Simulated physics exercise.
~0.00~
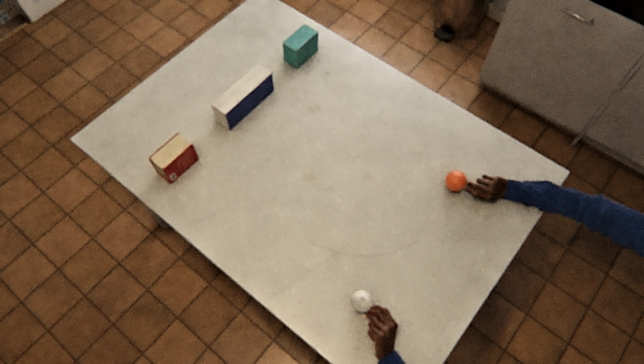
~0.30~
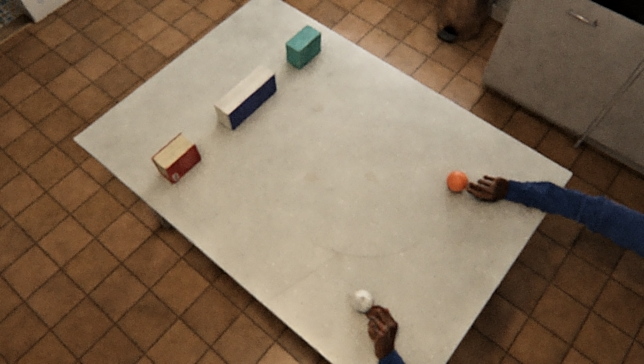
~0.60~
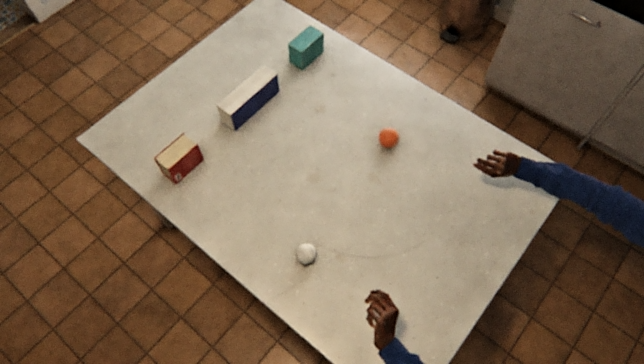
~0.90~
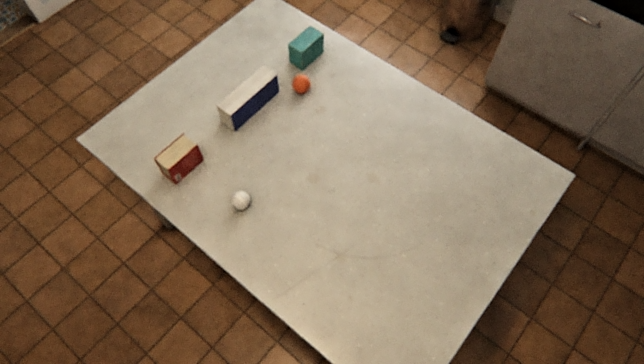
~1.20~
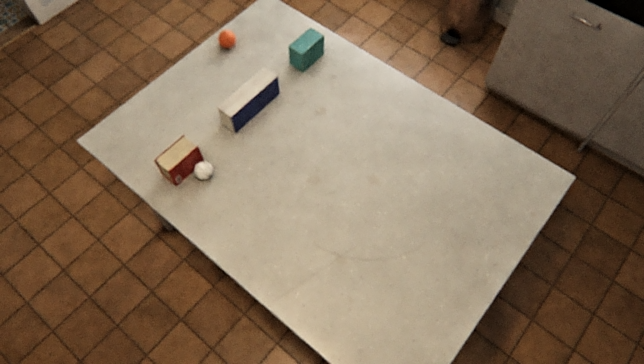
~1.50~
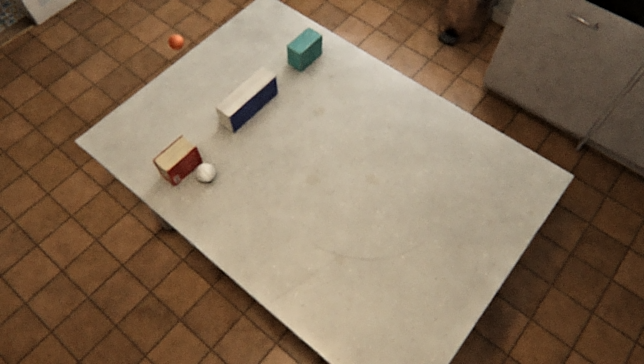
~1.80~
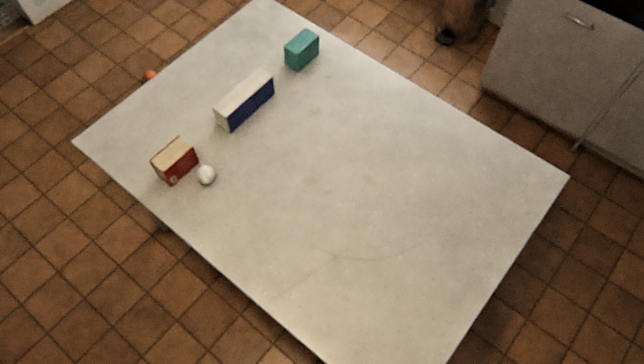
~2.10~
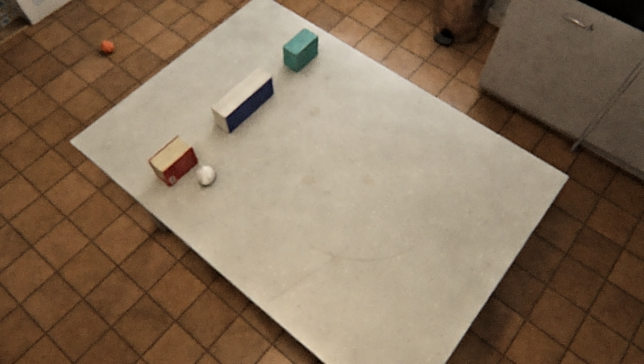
Orange and white balls released by two hands roll across a table, one passing between blocks onto the floor, the other stopping at the red block.
